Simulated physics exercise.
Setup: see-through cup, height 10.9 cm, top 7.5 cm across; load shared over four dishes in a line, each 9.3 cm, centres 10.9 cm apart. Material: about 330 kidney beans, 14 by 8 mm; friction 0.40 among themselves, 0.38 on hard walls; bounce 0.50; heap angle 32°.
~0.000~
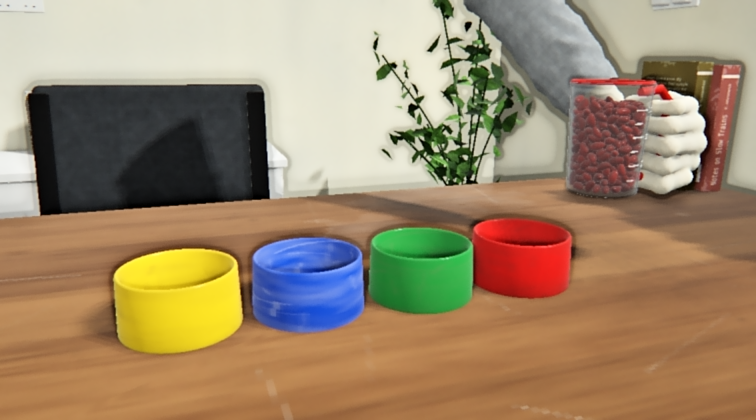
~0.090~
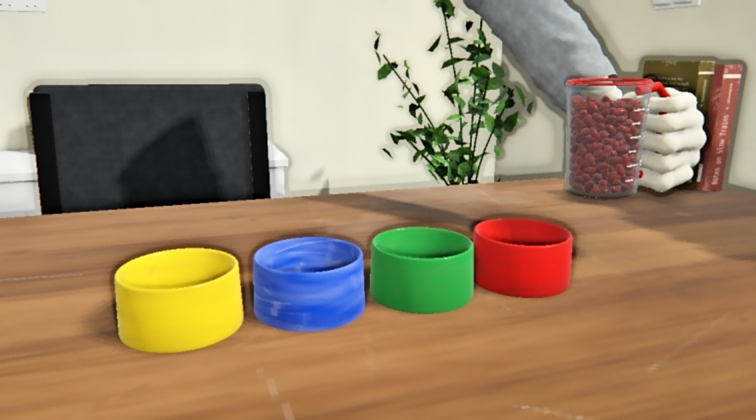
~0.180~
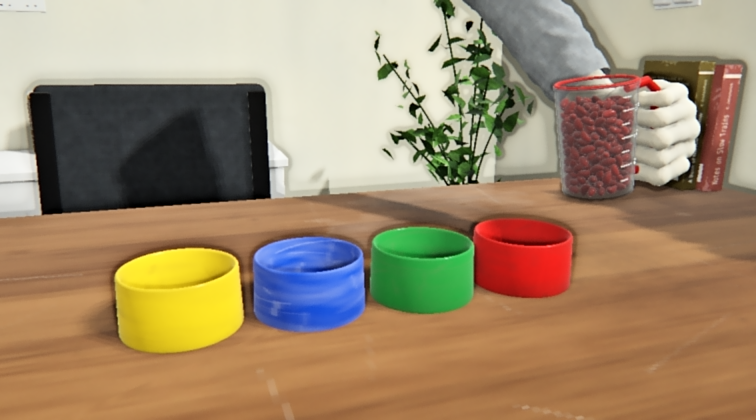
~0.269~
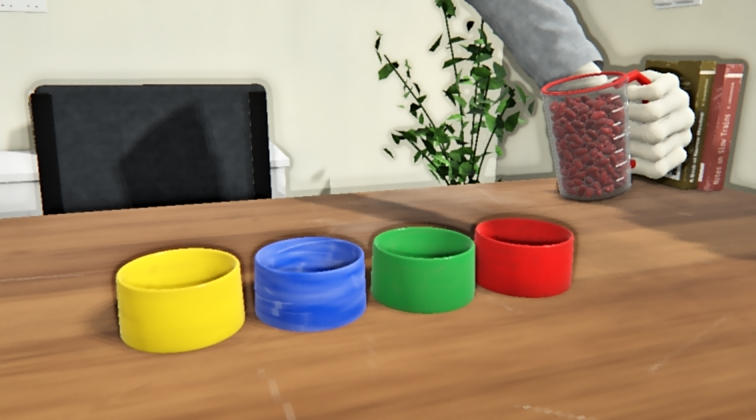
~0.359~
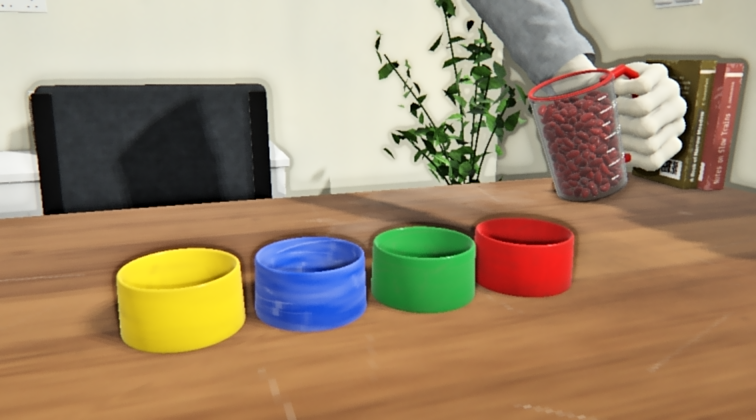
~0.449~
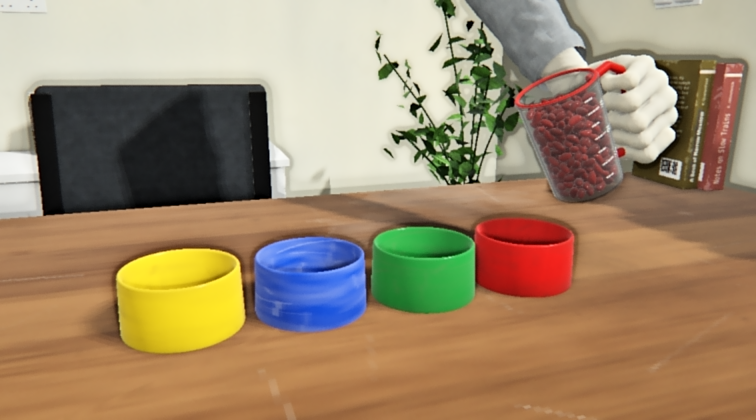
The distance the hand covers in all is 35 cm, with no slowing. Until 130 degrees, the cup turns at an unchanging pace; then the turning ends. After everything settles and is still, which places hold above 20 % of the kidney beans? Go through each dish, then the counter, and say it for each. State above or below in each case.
In each case: Red below, blue above, green below, yellow below, counter above.
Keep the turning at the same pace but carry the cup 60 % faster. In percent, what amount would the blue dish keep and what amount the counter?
The shares would then be blue 10 and counter 10.
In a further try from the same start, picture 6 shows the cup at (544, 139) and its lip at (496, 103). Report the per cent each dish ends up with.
It'd finish with red at 0, blue at 0, green at 0 and yellow at 90.
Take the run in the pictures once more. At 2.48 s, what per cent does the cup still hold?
Roughly 0 per cent, give or take.
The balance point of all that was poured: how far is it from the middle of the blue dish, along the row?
3 cm or so, rightwards.
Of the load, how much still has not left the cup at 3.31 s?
Estimate: Around 0 % of the load.
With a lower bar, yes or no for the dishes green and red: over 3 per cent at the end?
Green: True, red: False.
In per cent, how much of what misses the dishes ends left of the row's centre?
Estimated share comes to about 50 per cent.
Then, at 1.67 s, tilt 110 degrees; cup holds 80 %, green 10 %.
After 2.48 s, tilt 130 degrees; cup holds 0 %, blue 55 %, green 10 %.
Then, at 3.31 s, tilt 130 degrees; cup holds 0 %, blue 55 %, green 10 %.
At rest (3.6 s), red 0 %, blue 55 %, green 10 %, yellow 0 %, counter 35 %.
